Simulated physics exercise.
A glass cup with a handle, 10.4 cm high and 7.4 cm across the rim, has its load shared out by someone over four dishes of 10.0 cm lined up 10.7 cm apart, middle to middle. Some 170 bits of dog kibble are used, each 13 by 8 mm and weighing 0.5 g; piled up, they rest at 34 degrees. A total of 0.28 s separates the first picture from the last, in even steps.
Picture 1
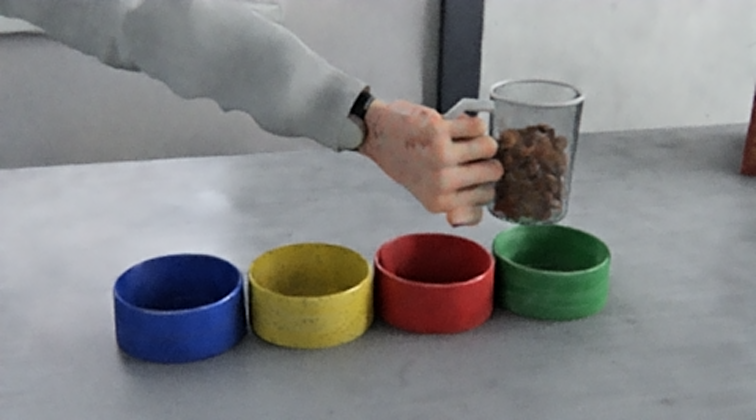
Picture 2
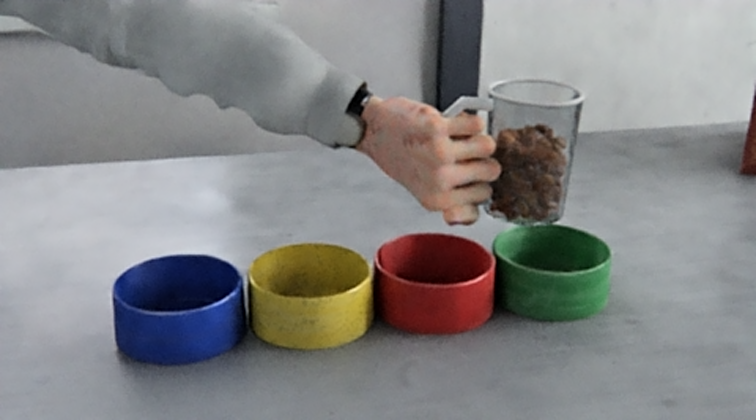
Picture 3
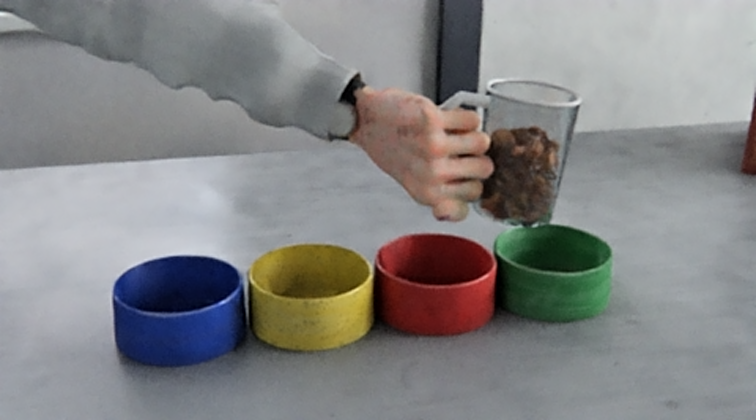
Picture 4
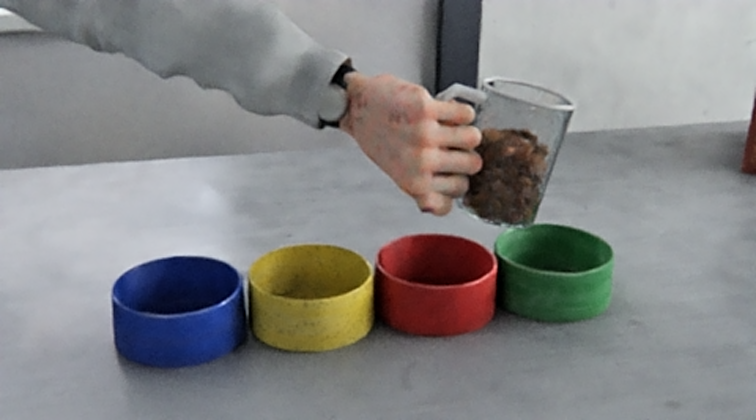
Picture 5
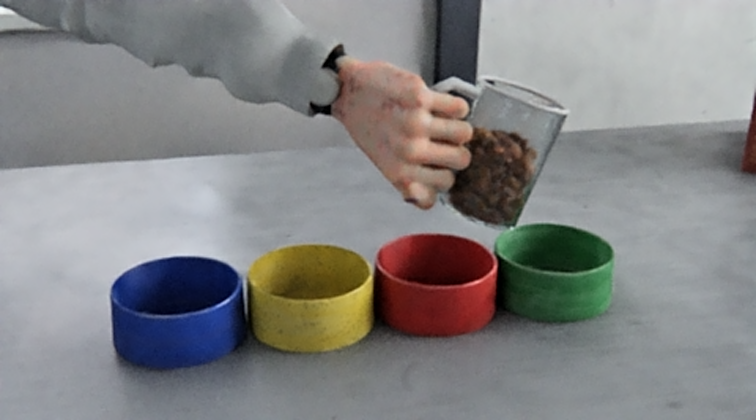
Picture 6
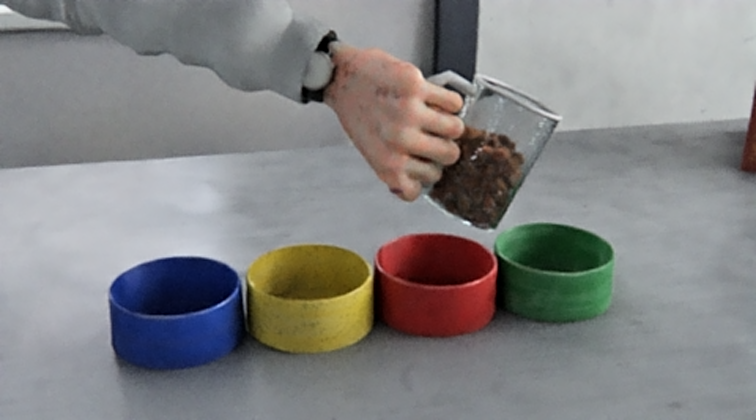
In the video, a hand holds a clear handled cup of brown pieces above a row of blue, yellow, red and green dishes, then moves it slightly left while tilting it gradually to the right, the pieces staying inside.
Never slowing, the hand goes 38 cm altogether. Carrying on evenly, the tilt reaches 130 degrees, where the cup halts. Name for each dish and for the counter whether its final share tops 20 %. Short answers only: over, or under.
Red dish under. Blue dish under. Green dish under. Yellow dish over. Counter under.
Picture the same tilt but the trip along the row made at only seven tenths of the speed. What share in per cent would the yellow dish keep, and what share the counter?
Shares - yellow 0, counter 10.
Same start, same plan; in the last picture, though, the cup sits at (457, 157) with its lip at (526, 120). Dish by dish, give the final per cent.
Per cent kept: Red 0; blue 90; green 0; yellow 10.
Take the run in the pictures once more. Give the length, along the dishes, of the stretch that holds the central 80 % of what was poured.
Roughly 6 centimetres.
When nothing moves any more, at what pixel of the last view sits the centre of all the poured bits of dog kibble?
Close to pixel (314, 294).
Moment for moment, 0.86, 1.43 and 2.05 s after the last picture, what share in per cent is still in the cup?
One after the other: 85, 0, 0 in a hundred.
Then, 0.86 s after the last picture, tilt 122 degrees; cup holds 85 %, red 5 %, yellow 10 %.
Then, 1.43 s after the last picture, tilt 130 degrees; cup holds 0 %, red 5 %, yellow 95 %.
Then, 2.05 s after the last picture, tilt 130 degrees; cup holds 0 %, red 5 %, yellow 95 %.
In the end, red 5 %, blue 0 %, green 0 %, yellow 95 %, counter 0 %.
